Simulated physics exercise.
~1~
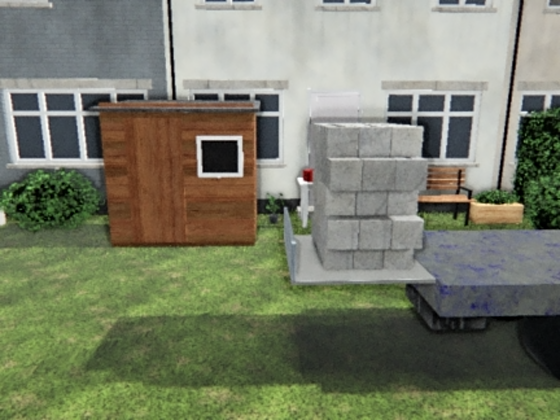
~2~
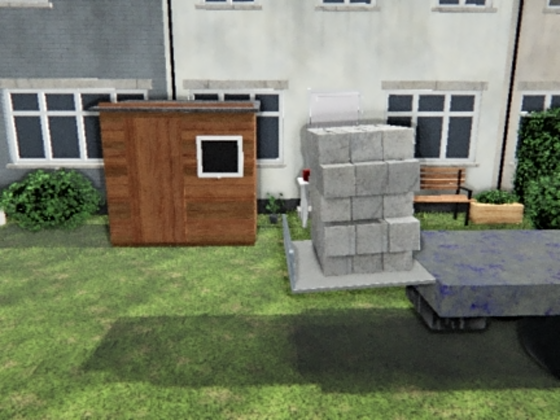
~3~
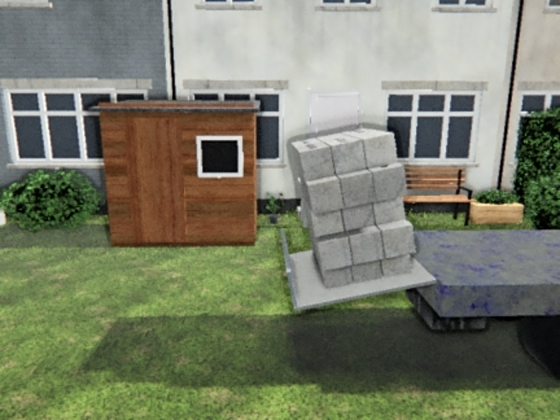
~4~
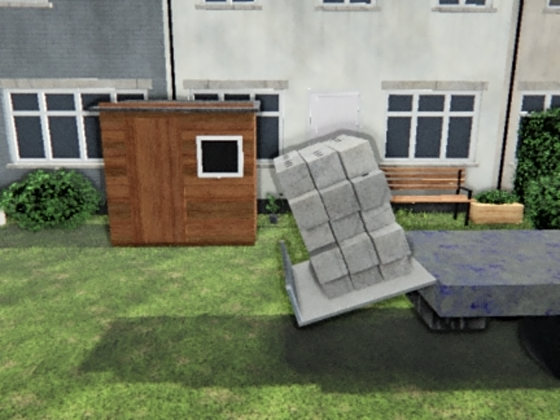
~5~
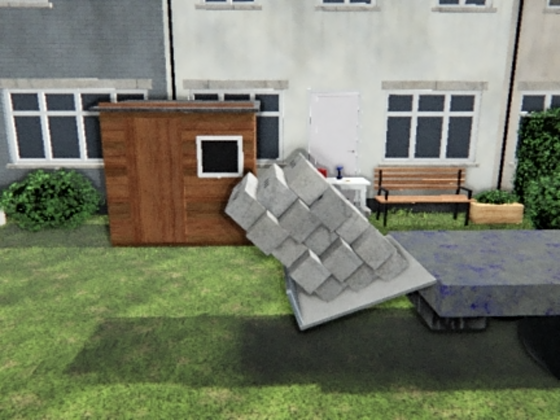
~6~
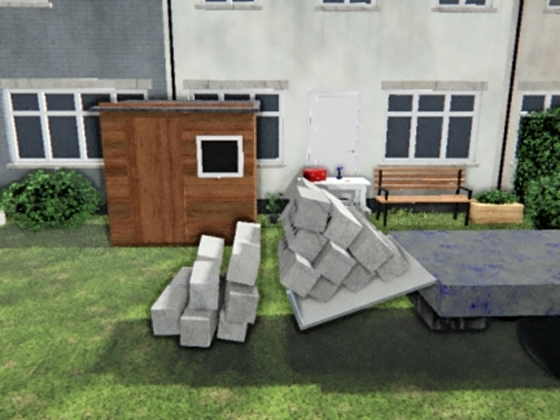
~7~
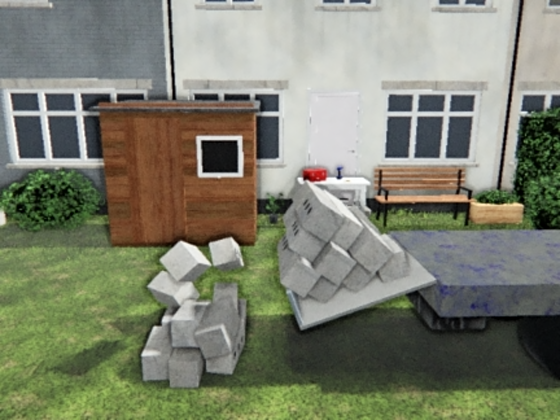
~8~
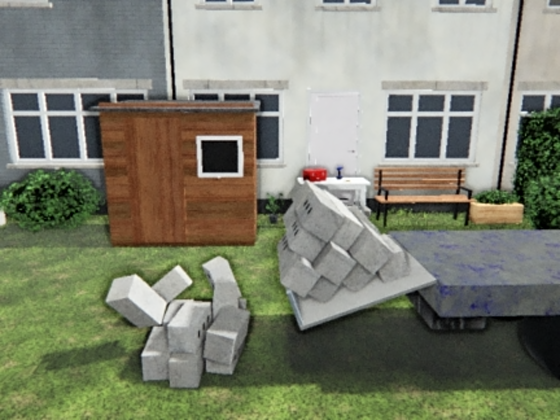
A tall stack of grey concrete blocks leaned left as the platform beneath it tilted, then part of it toppled onto the grass before a wooden shed, tumbling into a loose heap while the rest stayed slumped on the sloping platform.
